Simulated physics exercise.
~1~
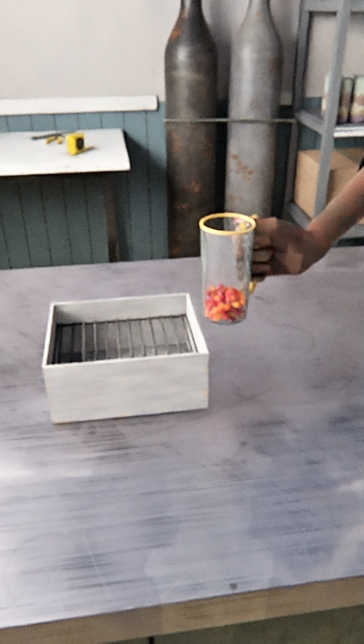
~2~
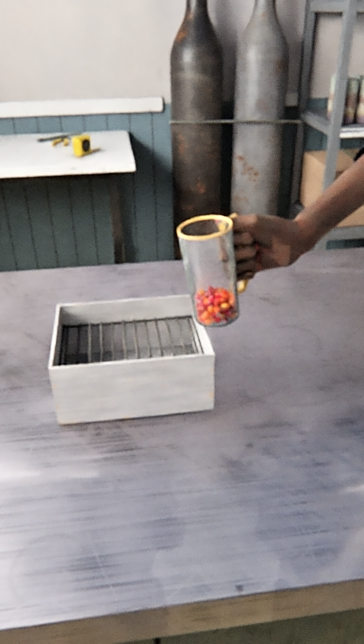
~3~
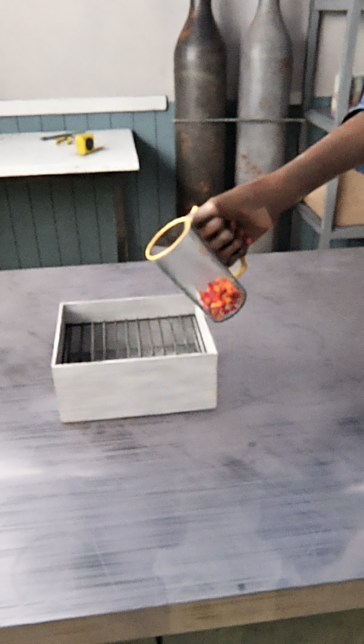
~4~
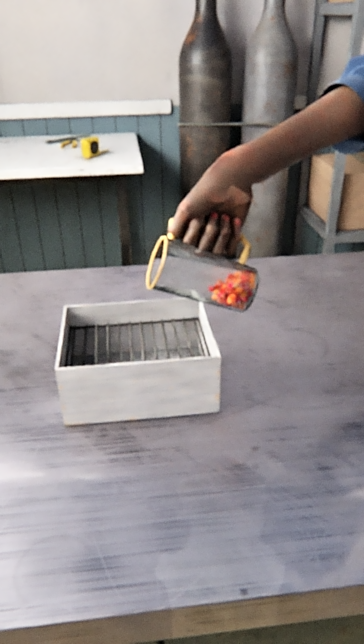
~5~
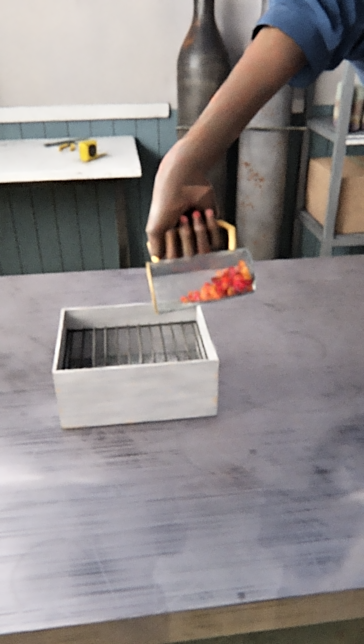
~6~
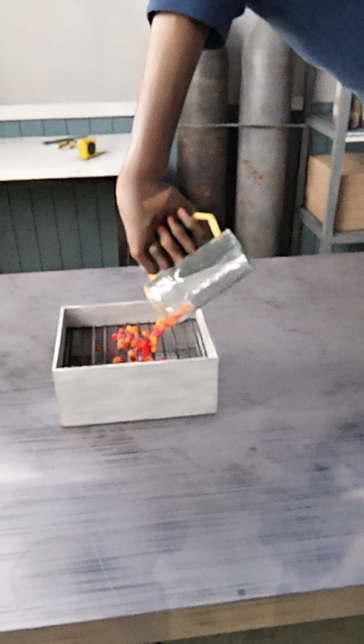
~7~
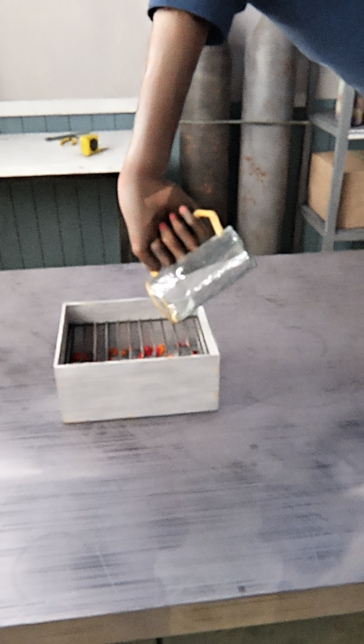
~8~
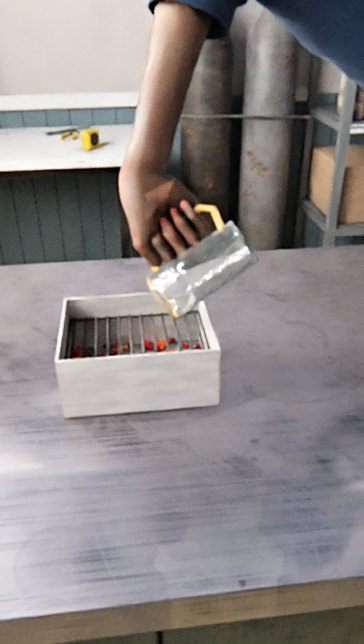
On a grey workshop table, a hand tips red and orange pieces from a glass mug into a wire-topped box, all falling through.
